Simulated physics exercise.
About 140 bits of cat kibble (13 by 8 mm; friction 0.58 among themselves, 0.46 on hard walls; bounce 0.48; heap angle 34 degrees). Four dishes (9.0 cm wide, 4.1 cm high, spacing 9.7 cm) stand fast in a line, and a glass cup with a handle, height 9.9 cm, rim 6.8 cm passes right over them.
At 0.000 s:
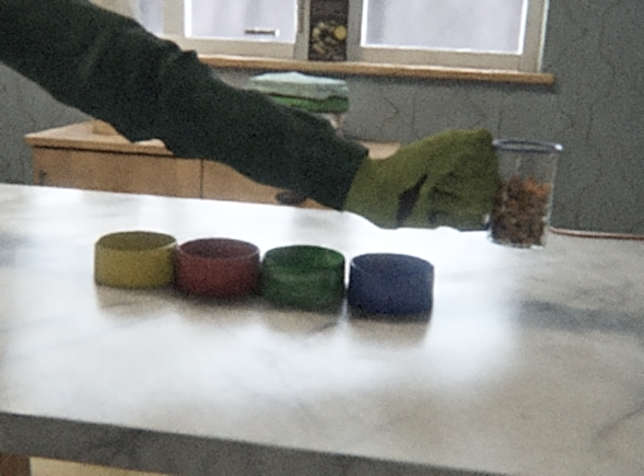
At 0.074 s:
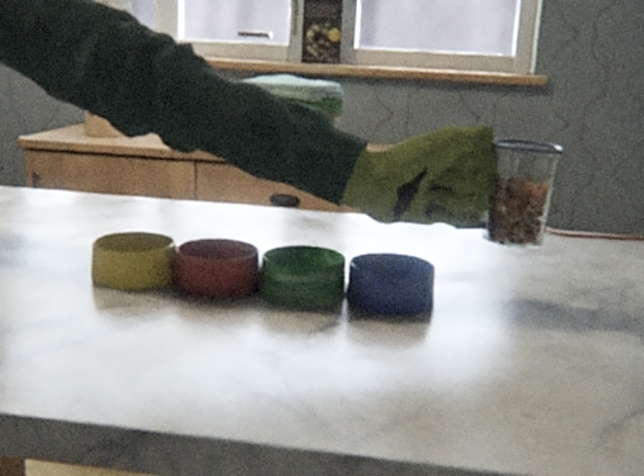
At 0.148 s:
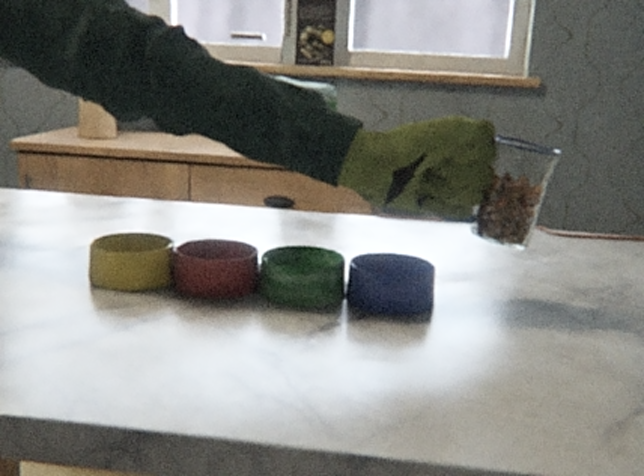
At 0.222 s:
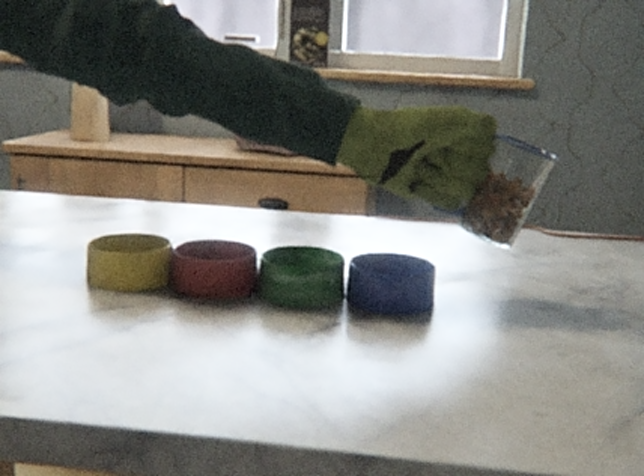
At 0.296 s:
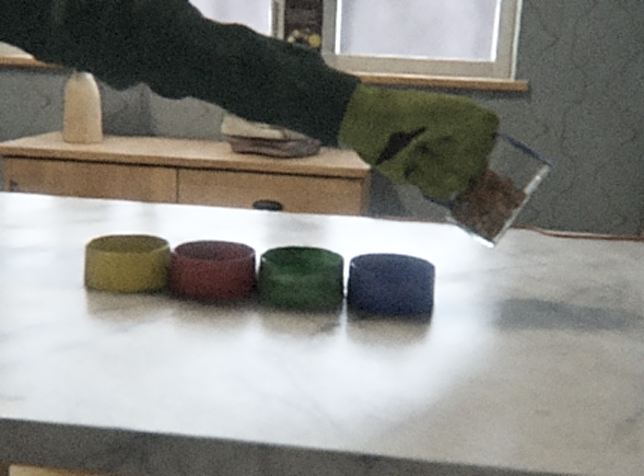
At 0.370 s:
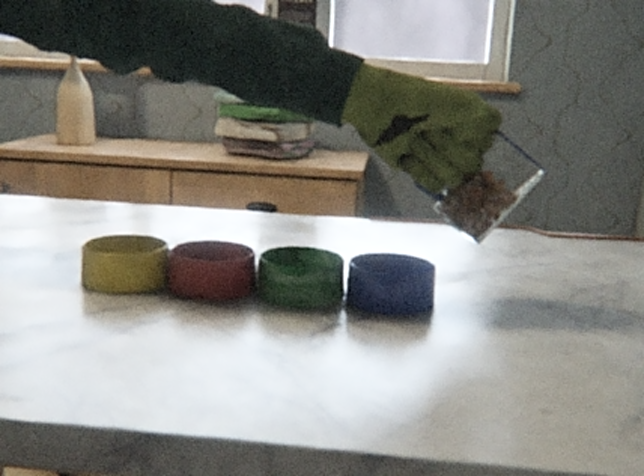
At the start, a gloved hand holds a clear cup of brown pieces upright, to the right of yellow, red, green and blue dishes lined up on a marble table. The hand then tilts the cup steadily further leftward while shifting it slightly left, and the pieces slant inside it.
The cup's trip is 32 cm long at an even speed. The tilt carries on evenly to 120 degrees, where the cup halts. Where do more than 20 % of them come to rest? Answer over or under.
Red under, blue over, green under, yellow under, counter over.
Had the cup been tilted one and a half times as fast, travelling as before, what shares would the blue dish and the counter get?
Then: Blue 0; counter 100.
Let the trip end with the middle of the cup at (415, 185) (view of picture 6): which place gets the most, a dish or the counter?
The winner: Counter.
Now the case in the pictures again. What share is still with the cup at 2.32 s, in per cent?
Some 0 per cent of the load.
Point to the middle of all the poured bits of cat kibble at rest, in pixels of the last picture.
Near (435, 298).
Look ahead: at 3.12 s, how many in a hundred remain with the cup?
Some 0 per cent of the load.
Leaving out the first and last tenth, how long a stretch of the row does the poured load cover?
About 12 cm.
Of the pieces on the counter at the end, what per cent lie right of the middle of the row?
About 100 per cent.
After 1.54 s, tilt 120 degrees; cup holds 5 %, blue 40 %.
After 2.32 s, tilt 120 degrees; cup holds 0 %, blue 45 %.
After 3.12 s, tilt 120 degrees; cup holds 0 %, blue 45 %.
By 3.4 s all is still; red 0 %, blue 45 %, green 0 %, yellow 0 %, counter 55 %.
